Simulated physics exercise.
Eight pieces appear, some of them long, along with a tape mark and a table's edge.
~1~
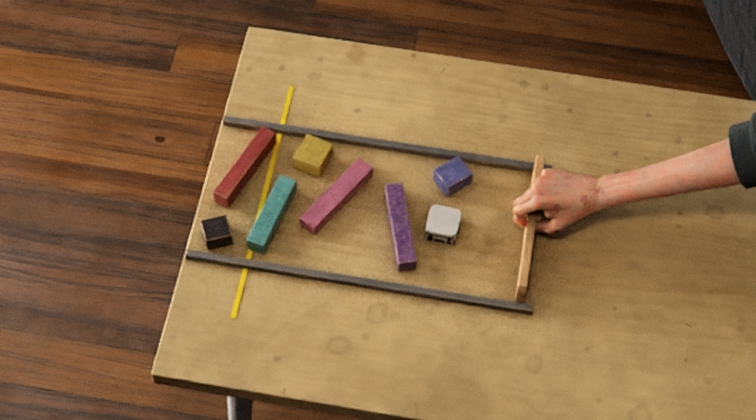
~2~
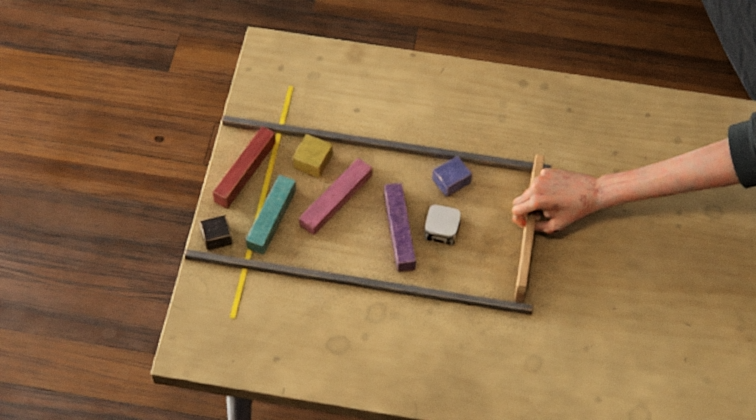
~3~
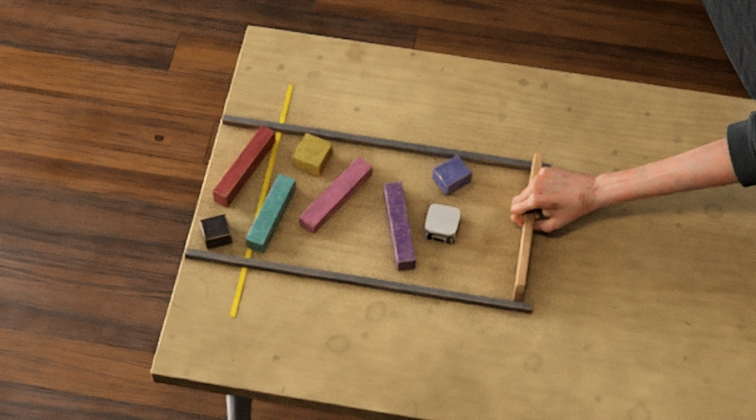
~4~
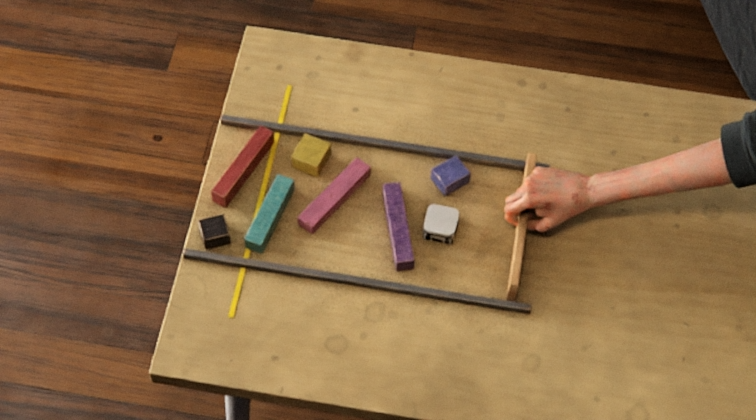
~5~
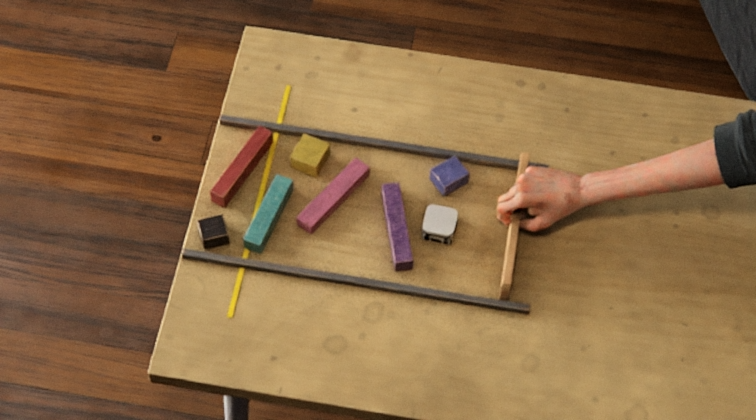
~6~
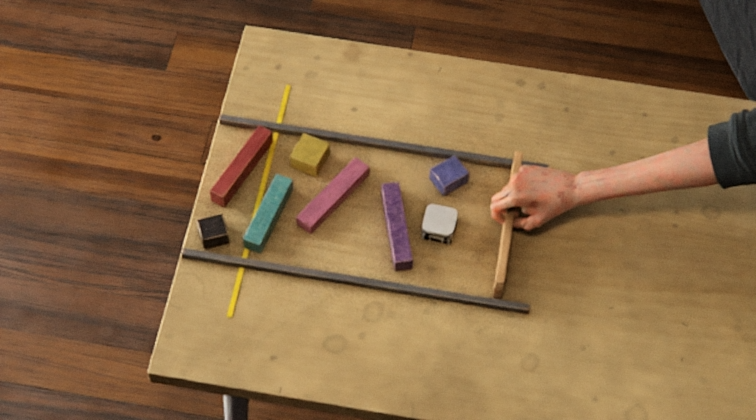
On a pale wooden table above a dark plank floor, seen from above at an angle, two dark rails run across the top. Between them lie a black block, red and turquoise bars by a yellow tape line at left, a yellow block, pink and purple bars, a white case and a blue block. A hand at right slides an upright wooden board slightly left, touching none of the pieces.
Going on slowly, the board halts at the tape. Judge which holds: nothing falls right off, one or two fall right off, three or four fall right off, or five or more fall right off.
Three or four fall right off.
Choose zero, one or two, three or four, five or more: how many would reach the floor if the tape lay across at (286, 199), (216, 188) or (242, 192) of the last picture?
Run 1 - just one or two; run 2 - 5 or more; run 3 - five or over.
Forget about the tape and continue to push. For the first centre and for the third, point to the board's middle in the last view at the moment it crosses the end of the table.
The middle is near (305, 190) first and near (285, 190) after.
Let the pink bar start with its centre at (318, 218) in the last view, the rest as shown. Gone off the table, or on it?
Lab note: It does not drop.
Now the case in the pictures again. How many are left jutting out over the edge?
The figure is 1.
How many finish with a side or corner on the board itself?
The answer is 2.
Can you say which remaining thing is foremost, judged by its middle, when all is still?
The pink bar.
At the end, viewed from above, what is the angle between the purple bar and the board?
Close to 0°.
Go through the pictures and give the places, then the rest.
In the first picture, black block (217, 232); red bar (245, 167); turquoise bar (272, 214); board (530, 228); tape (264, 196).
In the second picture, red bar (245, 167); blue block (452, 176).
In the third picture, turquoise bar (271, 213); purple bar (400, 226).
In the fourth picture, black block (215, 232); yellow block (312, 155).
In the fifth picture, red bar (242, 166); white case (440, 225).
In the sixth picture, black block (213, 231); red bar (242, 166); turquoise bar (269, 213); board (508, 225); tape (260, 195).
Soon after, none off yet; black block at rest near (213, 231); red bar at rest near (242, 166); turquoise bar at rest near (269, 213).
Then, none off yet; black block moved about its own width near (189, 230); red bar moved a little near (201, 160); turquoise bar moved about its own width near (215, 207).
At rest, the number that fall off is three or four; fallen, yellow block, turquoise bar, red bar and black block.
